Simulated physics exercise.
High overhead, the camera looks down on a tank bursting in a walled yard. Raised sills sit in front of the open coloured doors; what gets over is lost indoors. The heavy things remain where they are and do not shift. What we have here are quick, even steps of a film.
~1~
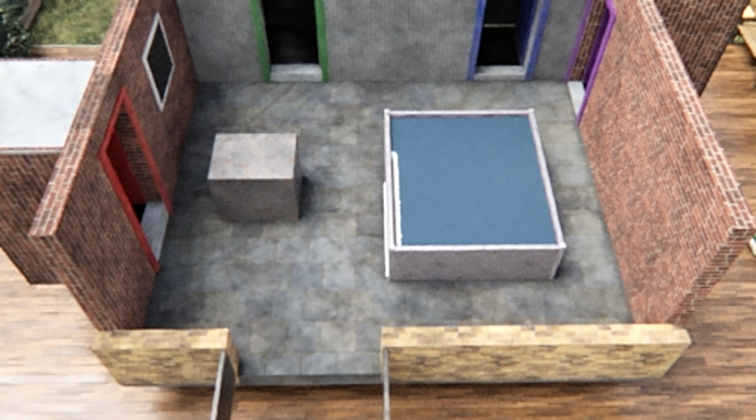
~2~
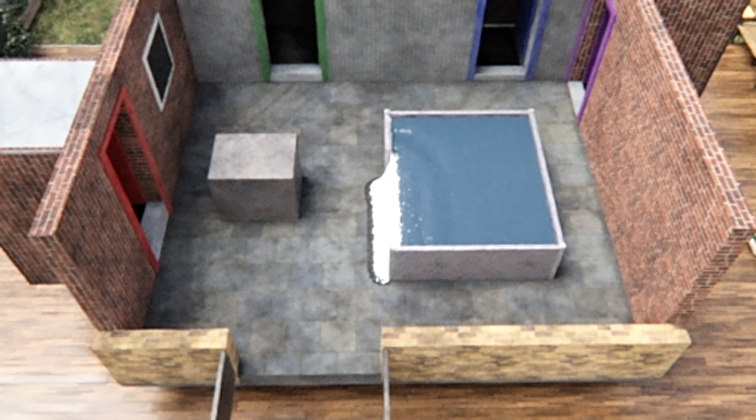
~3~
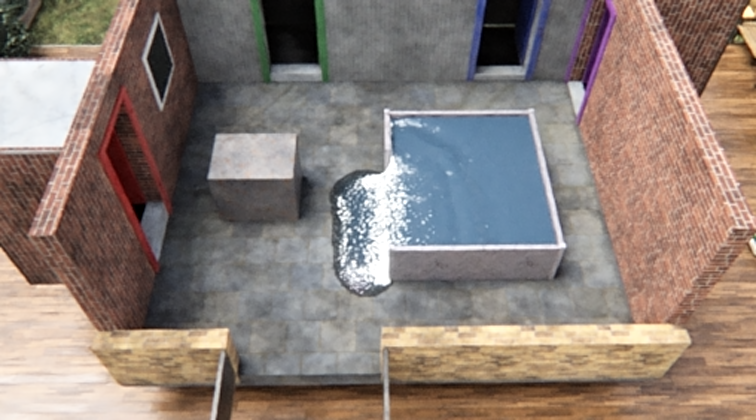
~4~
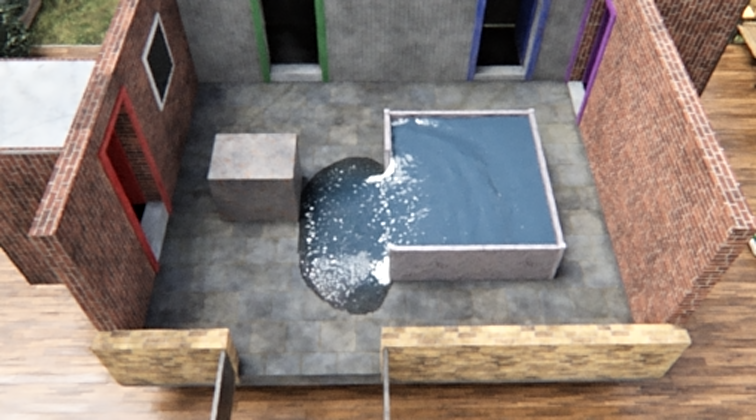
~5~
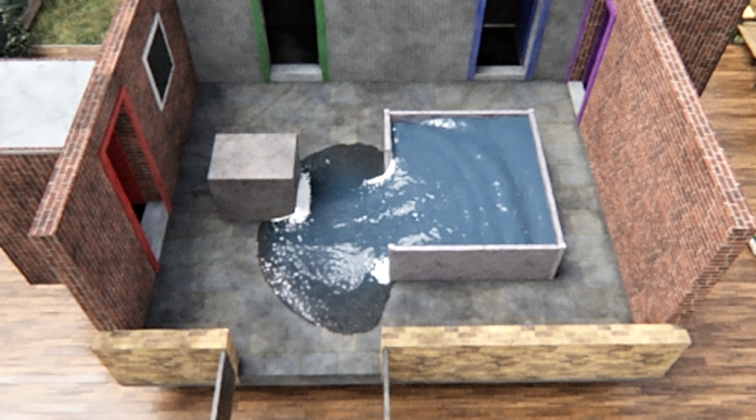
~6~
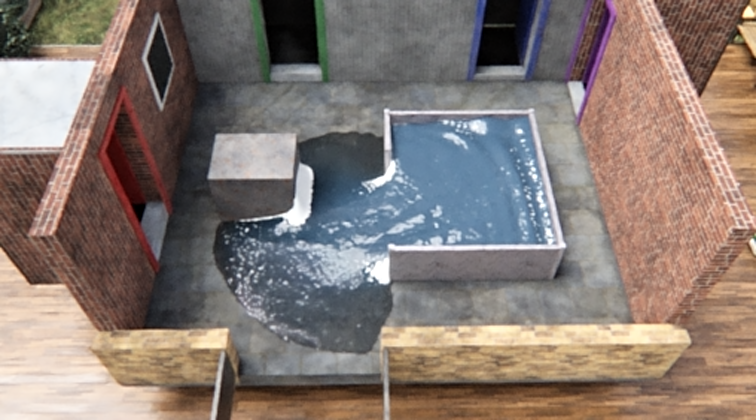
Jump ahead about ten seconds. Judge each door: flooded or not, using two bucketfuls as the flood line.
My prediction: The blue door does not exceed two buckets, the red door does not exceed two buckets, the purple door exceeds two buckets, the green door does not exceed two buckets.
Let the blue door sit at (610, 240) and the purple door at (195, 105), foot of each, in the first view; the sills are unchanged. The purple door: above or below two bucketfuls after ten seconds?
Well, the purple one simply runs past it.
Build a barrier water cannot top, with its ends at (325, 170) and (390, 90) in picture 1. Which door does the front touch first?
The one in red.
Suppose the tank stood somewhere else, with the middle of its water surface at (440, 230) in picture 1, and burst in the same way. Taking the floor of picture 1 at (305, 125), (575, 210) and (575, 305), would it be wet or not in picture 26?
As listed: Reached, untouched, untouched.
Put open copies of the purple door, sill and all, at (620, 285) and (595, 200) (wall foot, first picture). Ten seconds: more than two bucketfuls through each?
The first door comes in lower, while the second comes in lower.
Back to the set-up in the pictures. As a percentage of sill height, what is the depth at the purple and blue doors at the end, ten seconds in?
The first comes to about 200 percent, the second to about 70 percent.
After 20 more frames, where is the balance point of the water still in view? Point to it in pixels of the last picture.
I'd say around (339, 217).
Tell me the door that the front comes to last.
It's the purple door.
A moment on, water covers 35 % of the floor; the blue door not reached, the red door wet at the sill, nothing in, the purple door not reached, the green door not reached.
Next, water covers 50 % of the floor; the blue door not reached, the red door wet at the sill, nothing in, the purple door not reached, the green door wet at the sill, nothing in.
Then, water covers 60 % of the floor; the blue door wet at the sill, nothing in, the red door under two buckets in, the purple door not reached, the green door wet at the sill, nothing in.
Later, water covers 80 % of the floor; the blue door wet at the sill, nothing in, the red door under two buckets in, the purple door under two buckets in, the green door under two buckets in.
In the end, water covers 90 % of the floor; the blue door wet at the sill, nothing in, the red door under two buckets in, the purple door far over two buckets in, the green door under two buckets in.
